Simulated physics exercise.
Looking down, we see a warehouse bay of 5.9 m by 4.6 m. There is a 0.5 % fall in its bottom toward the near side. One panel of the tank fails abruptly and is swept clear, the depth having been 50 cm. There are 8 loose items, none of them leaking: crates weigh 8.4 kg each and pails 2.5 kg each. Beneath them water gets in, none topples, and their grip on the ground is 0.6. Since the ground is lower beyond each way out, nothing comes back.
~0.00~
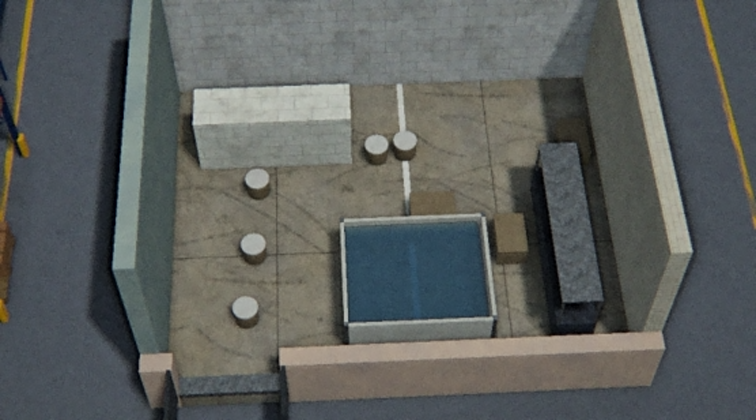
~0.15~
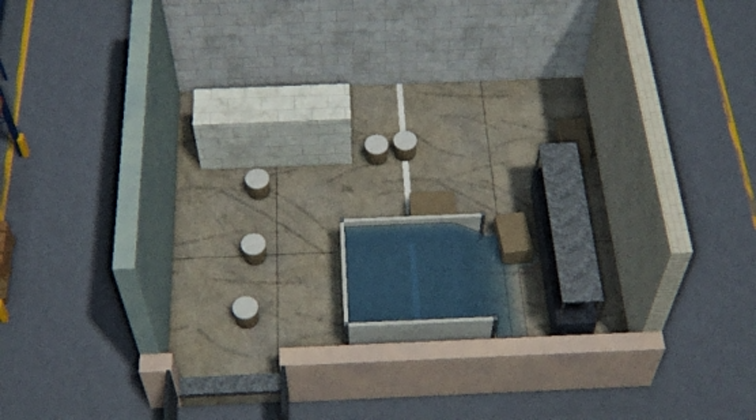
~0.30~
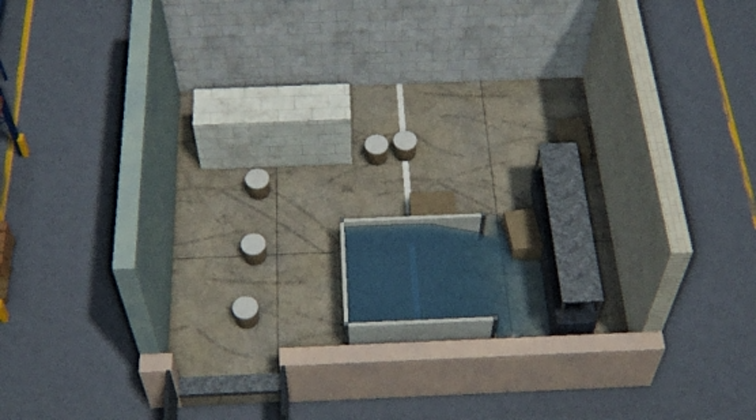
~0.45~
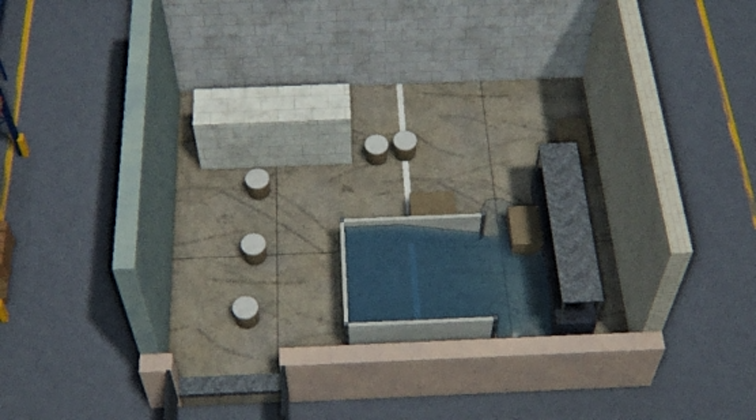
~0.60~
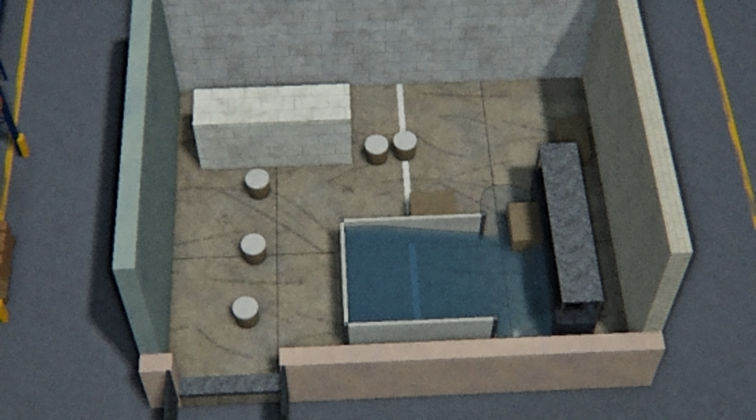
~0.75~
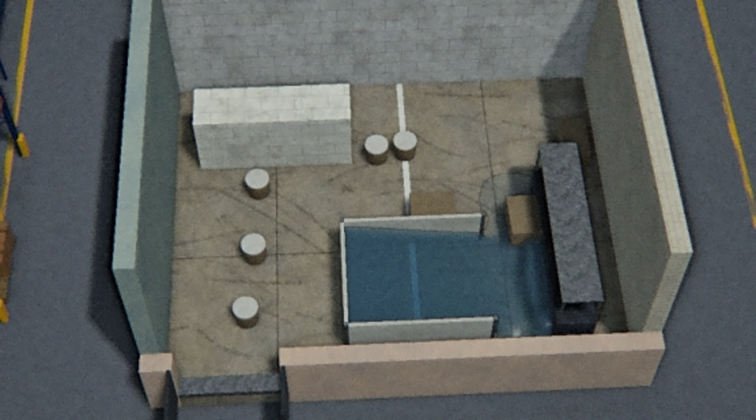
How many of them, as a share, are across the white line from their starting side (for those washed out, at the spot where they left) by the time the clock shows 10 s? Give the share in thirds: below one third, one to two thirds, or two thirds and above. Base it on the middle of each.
My guess is the middle third.
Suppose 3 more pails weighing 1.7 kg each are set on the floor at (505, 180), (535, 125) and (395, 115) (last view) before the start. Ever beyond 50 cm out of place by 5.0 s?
Order as asked - goes beyond, goes beyond, goes beyond.
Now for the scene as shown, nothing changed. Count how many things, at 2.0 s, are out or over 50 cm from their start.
The count is 1.
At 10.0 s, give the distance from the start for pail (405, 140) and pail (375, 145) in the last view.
The shifts read 350 cm and 250 cm, in that sequence.
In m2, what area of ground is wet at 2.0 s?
Roughly 11.5 m2 of it is wet.
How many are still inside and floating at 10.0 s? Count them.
I get 6.
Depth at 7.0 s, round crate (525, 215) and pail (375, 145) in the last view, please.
Depth approx. 11 cm / 6 cm.
After 2.0 s 0 of 8 are over the mark; 0 afloat.
After 4.5 s 2 of 8 are over the mark; 3 afloat.
After 7.0 s 3 of 8 are over the mark; 3 afloat.
After 10.0 s 3 of 8 are over the mark; 6 afloat.
